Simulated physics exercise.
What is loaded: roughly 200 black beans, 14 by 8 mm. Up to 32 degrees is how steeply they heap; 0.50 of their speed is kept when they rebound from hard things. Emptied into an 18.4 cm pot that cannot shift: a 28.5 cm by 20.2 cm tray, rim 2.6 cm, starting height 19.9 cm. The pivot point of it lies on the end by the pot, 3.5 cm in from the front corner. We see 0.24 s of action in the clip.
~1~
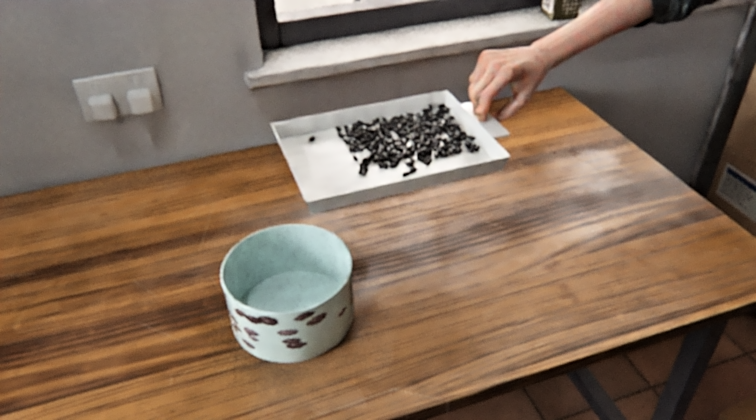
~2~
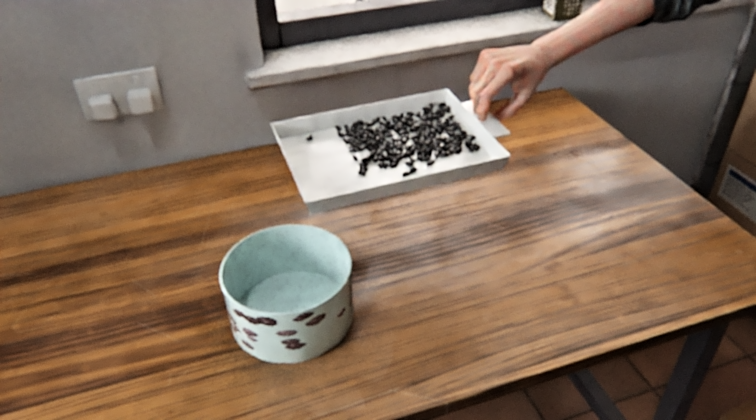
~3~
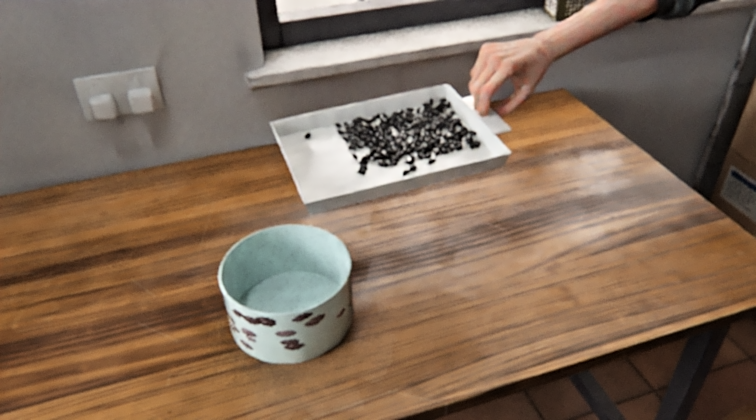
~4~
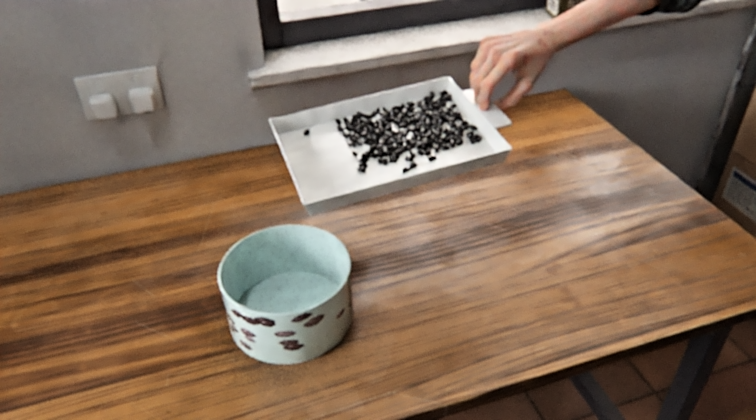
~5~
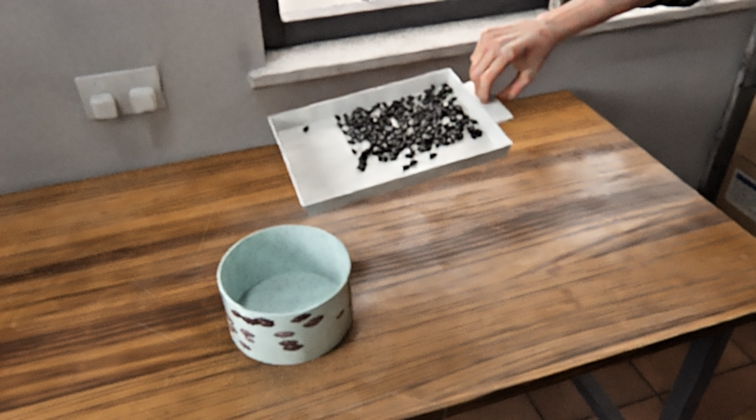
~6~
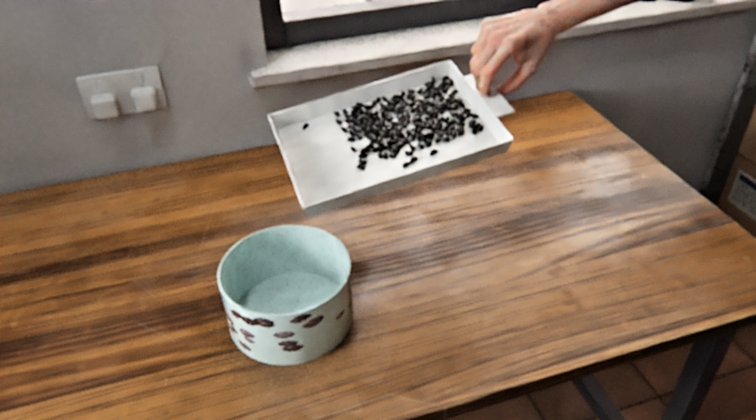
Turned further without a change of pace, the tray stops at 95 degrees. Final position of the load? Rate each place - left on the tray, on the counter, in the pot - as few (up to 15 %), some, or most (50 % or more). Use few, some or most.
Tray: Few; counter: Few; pot: Most.
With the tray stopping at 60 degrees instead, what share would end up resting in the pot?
Then about 20 per cent.
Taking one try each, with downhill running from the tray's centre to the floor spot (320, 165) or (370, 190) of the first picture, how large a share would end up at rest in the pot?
That would be close to 25 per cent and then close to 80 per cent.
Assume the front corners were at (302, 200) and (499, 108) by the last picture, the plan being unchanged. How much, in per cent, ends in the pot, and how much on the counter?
Final per cent - pot 40, counter 60.
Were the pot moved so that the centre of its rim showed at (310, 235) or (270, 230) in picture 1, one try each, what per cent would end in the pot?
Roughly 25 and 5 percent.
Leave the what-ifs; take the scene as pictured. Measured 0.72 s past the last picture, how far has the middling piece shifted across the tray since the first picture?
Around 17 centimetres.
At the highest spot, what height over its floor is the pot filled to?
Measured height: Approx. 2.5 cm.
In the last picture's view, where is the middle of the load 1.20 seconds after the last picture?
Near (308, 203).
Then, 0.72 s after the last picture, tilt 50 degrees; the tray holds 100 %, the pot 0 %.
Then, 1.20 s after the last picture, tilt 76 degrees; the tray holds 75 %, the pot 20 %.
Then, 1.74 s after the last picture, tilt 95 degrees; the tray holds 5 %, the pot 90 %.
In the end, tray 0 %, counter 0 %, pot 100 %.
